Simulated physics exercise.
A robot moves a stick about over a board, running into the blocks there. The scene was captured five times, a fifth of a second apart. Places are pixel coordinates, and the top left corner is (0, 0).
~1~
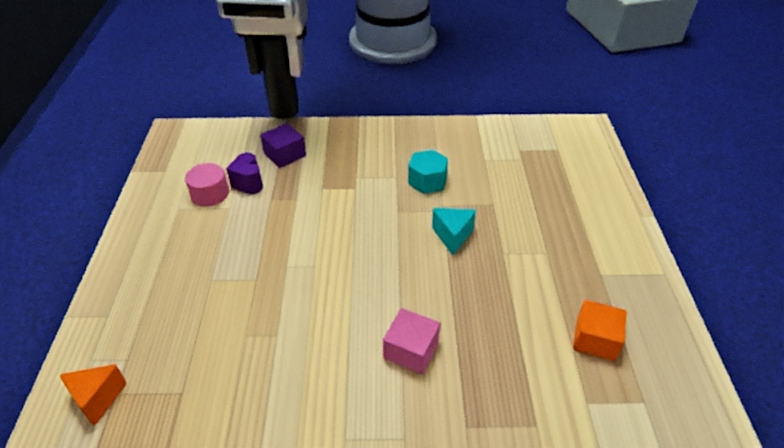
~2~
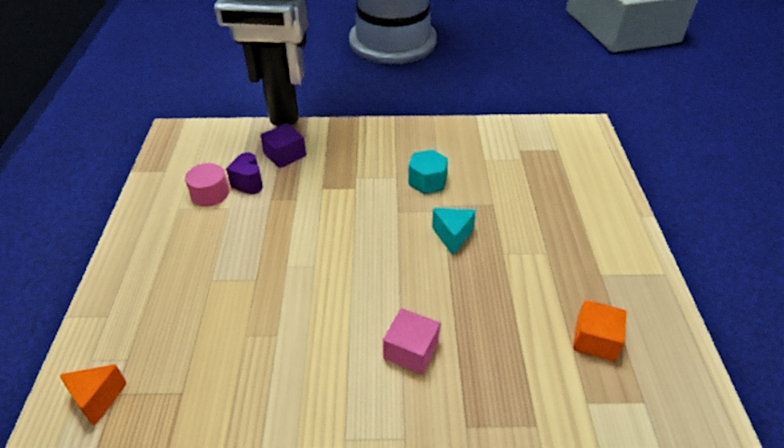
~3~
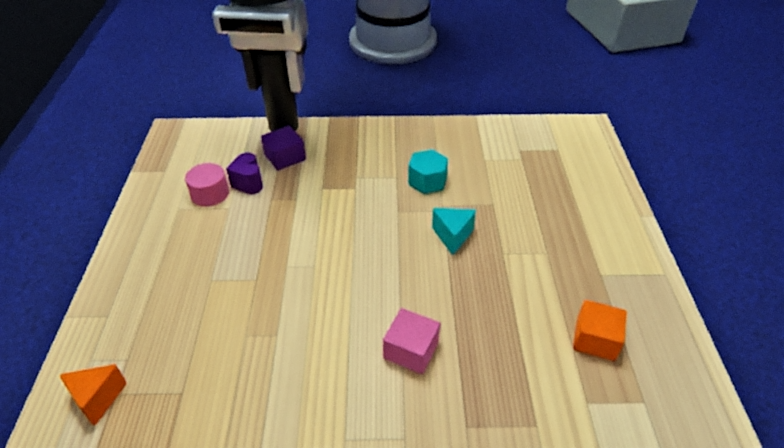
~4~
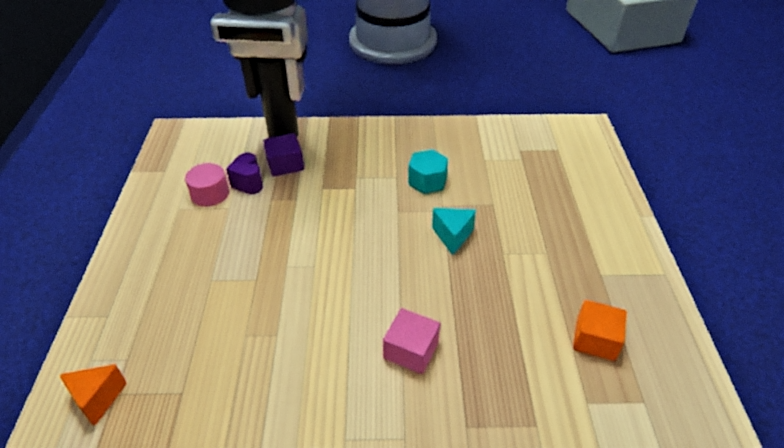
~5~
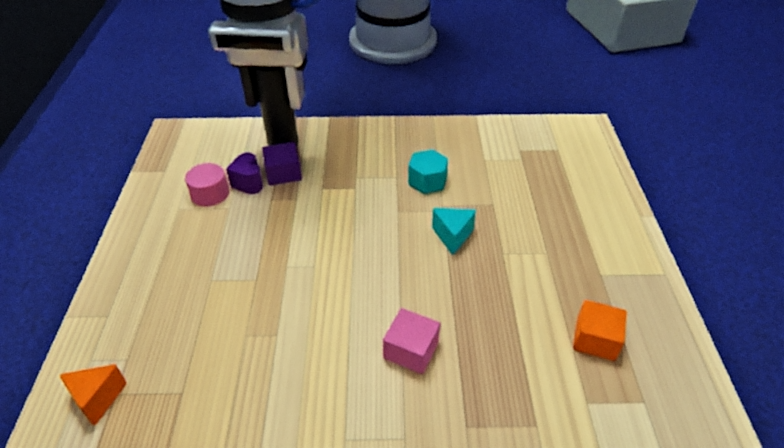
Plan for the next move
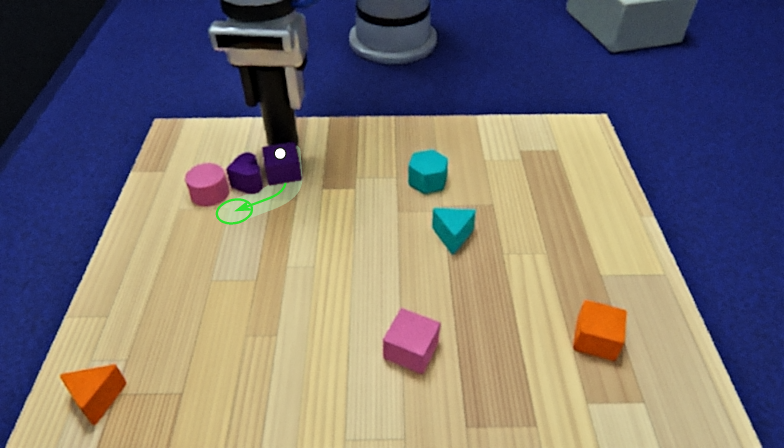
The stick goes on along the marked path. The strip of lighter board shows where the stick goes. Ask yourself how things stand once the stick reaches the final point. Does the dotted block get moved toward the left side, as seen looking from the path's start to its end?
Answer: Yes.
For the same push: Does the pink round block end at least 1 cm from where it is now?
Answer: No.
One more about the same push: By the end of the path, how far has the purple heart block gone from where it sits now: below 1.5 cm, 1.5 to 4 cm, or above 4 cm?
Range: Under 1.5 cm.
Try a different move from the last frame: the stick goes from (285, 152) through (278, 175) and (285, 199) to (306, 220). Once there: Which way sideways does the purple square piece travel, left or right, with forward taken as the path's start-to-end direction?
It gets pushed right.
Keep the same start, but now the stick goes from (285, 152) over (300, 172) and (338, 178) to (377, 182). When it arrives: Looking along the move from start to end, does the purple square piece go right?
Answer: Yes.
The line goes from (285, 152) over (286, 175) and (271, 197) to (234, 211); the dot is on the purple square piece.
On the path given first. One third of the way, stick (284, 166); purple square piece (276, 178), turned 15° clockwise.
Two thirds of the way, stick (268, 189); purple square piece (265, 203).
At the end, stick (232, 202); pink round block unmoved; purple heart block (237, 164), turned 30° clockwise; purple square piece (261, 207), turned 15° anticlockwise.
